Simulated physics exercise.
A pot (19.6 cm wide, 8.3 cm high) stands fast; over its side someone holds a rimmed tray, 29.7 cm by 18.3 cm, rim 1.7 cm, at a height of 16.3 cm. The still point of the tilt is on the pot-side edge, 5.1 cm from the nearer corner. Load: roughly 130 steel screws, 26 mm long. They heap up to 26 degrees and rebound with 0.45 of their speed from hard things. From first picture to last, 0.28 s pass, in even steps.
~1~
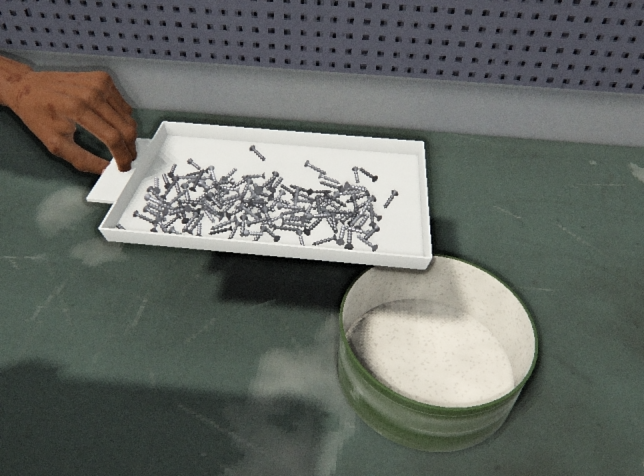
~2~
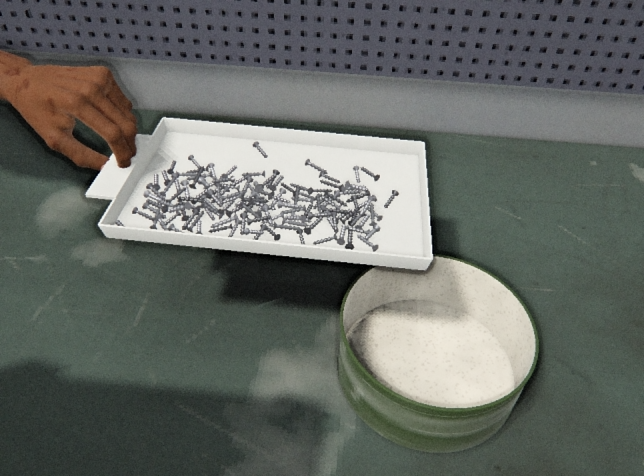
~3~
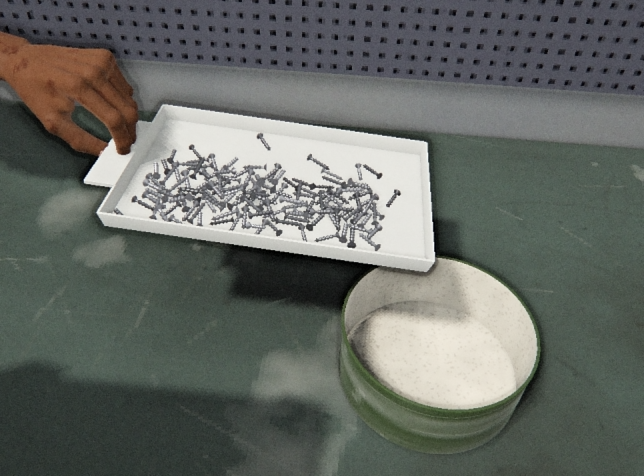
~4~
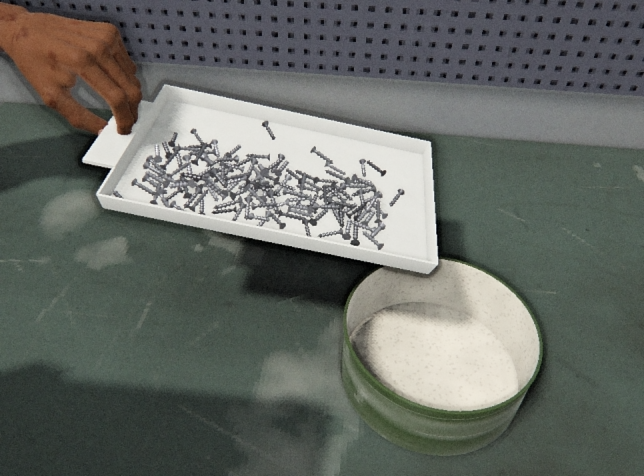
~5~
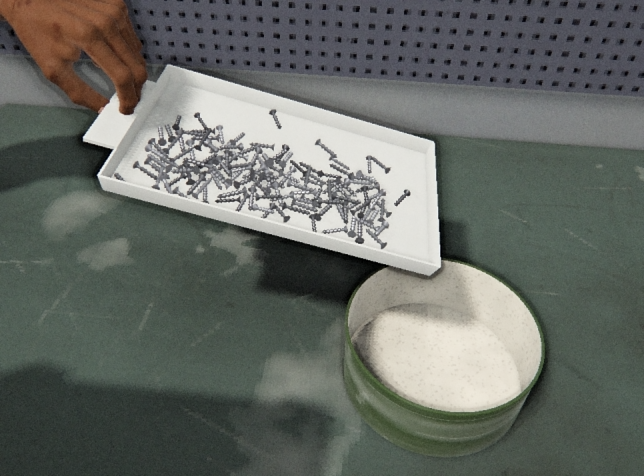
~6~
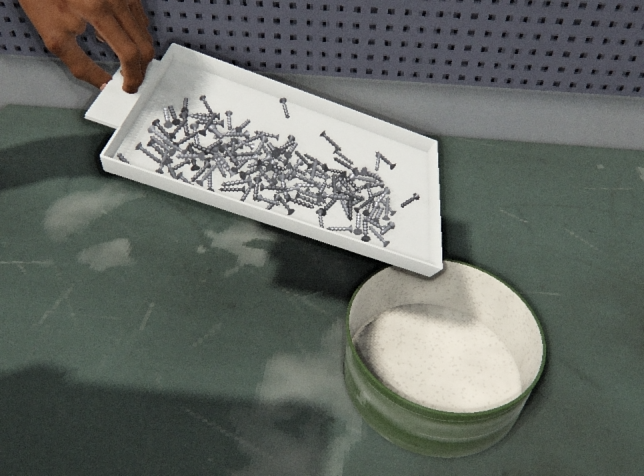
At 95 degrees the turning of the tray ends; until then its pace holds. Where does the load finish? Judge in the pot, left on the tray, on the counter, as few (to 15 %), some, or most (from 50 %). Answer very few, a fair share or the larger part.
In the pot: The larger part; left on the tray: Very few; on the counter: Very few.
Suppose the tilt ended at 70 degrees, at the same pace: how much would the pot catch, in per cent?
It would be near 80 per cent.
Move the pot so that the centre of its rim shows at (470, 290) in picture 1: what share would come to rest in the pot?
Some 100 per cent.
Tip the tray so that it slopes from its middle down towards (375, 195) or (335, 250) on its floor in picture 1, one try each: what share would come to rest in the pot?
About 50 and 95 per cent.
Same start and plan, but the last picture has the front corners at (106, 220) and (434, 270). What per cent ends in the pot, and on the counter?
Pot 60, counter 40.
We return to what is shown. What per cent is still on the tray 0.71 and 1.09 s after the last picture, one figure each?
In turn: 25, 5.
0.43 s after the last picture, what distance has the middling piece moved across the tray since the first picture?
Some 13 cm.
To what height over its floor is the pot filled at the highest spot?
Some 2.0 cm.
Then, 0.43 s after the last picture, tilt 56 degrees; the tray holds 100 %, the pot 0 %.
Then, 0.71 s after the last picture, tilt 80 degrees; the tray holds 25 %, the pot 60 %.
Then, 1.09 s after the last picture, tilt 95 degrees; the tray holds 5 %, the pot 85 %.
In the end, pot 95 %, tray 0 %, counter 5 %.
